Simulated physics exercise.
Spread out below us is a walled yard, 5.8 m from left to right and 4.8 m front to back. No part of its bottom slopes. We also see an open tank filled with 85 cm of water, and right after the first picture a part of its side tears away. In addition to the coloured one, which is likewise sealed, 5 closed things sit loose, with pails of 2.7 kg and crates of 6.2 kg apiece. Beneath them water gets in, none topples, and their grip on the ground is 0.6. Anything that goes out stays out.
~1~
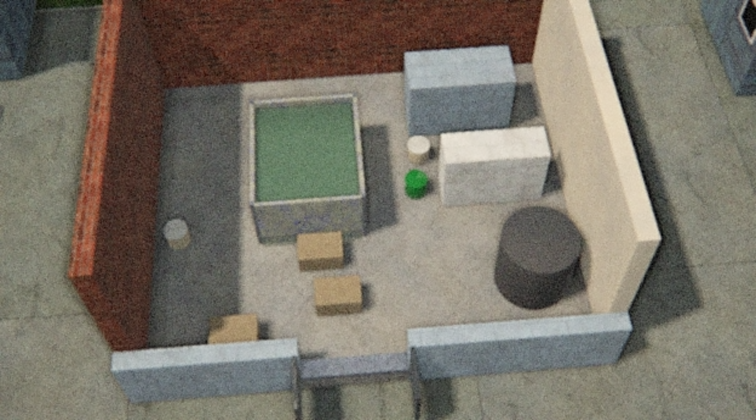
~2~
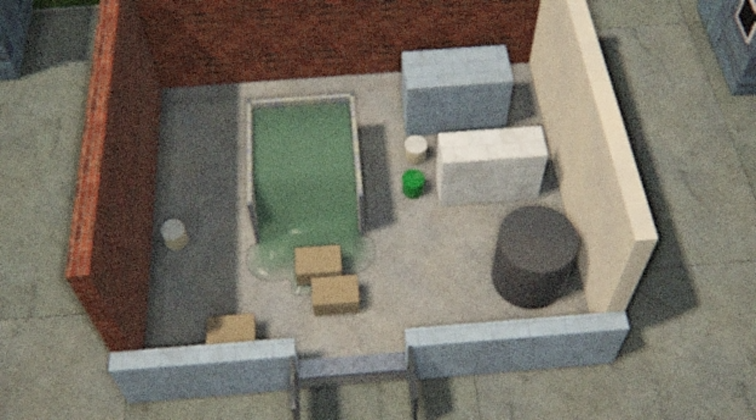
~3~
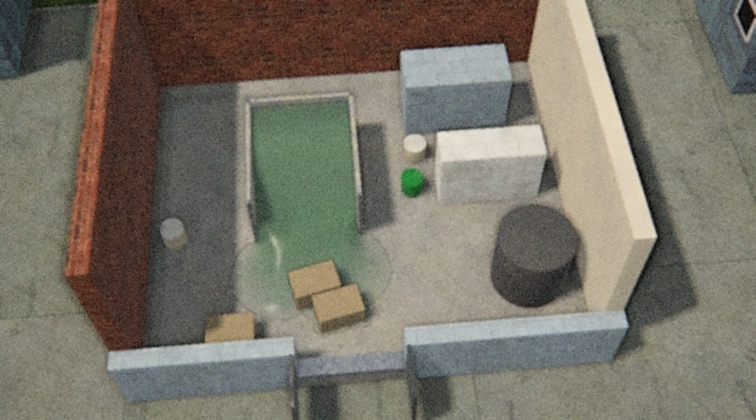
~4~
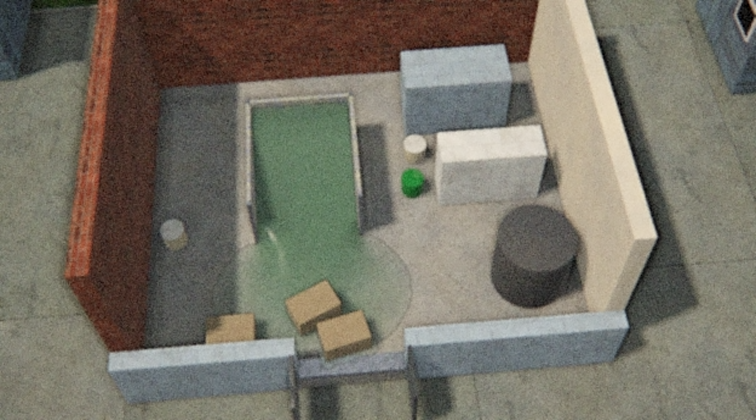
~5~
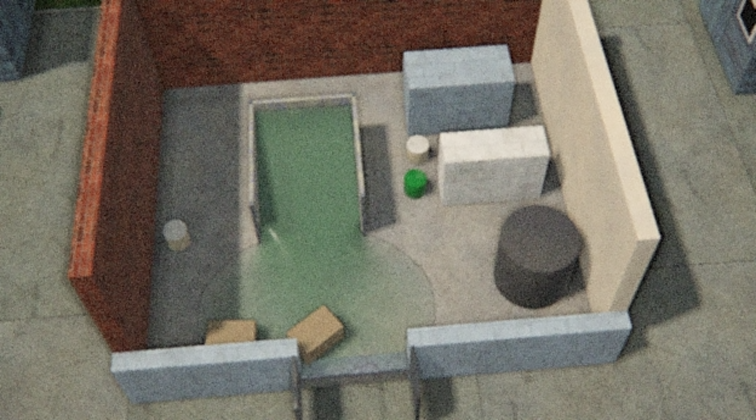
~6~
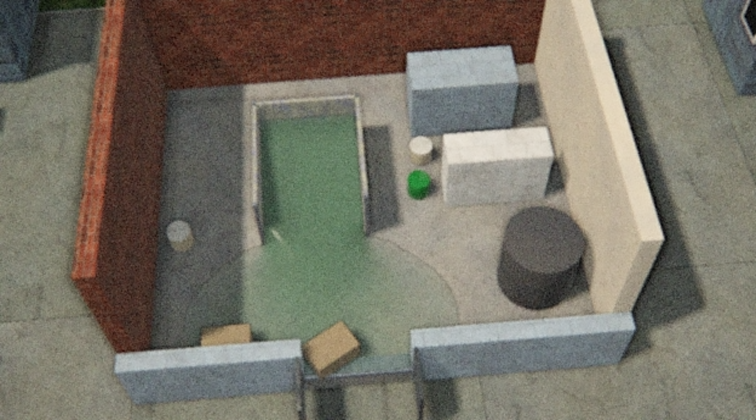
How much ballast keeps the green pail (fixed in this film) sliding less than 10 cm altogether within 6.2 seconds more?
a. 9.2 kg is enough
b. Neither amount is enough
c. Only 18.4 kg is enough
9.2 kg is enough (a).
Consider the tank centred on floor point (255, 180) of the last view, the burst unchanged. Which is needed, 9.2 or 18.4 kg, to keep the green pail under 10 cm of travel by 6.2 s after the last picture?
For that case: Lighter one suffices.
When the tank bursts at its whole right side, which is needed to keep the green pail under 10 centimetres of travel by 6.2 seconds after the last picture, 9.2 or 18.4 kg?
So no choice works.
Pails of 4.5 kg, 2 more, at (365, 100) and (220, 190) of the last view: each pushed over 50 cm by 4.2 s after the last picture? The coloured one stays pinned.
Taking them as listed: Not beyond and beyond.
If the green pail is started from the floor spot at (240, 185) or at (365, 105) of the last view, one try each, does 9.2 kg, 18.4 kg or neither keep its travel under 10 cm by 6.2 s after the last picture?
Well, just the big one for the first, the little one does for the second.
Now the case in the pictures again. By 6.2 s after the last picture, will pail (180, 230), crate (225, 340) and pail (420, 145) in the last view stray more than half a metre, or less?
In sequence the three objects are farther, farther and not as far.
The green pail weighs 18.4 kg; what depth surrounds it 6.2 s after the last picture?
Around 3 cm.
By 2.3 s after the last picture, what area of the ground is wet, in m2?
About 17 m2.
Then, 0.6 s after the last picture the green pail would be 0 cm from its start with 9.2 kg and 0 cm from its start with 18.4 kg; 0 cm of water round it then.
Then, 2.3 s after the last picture the green pail would be 0 cm from its start with 9.2 kg and 0 cm from its start with 18.4 kg; 0 cm of water round it then.
Then, 4.2 s after the last picture the green pail would be 0 cm from its start with 9.2 kg and 0 cm from its start with 18.4 kg; 1 cm of water round it then.
Then, 6.2 s after the last picture the green pail would be 0 cm from its start with 9.2 kg and 0 cm from its start with 18.4 kg; 3 cm of water round it then.
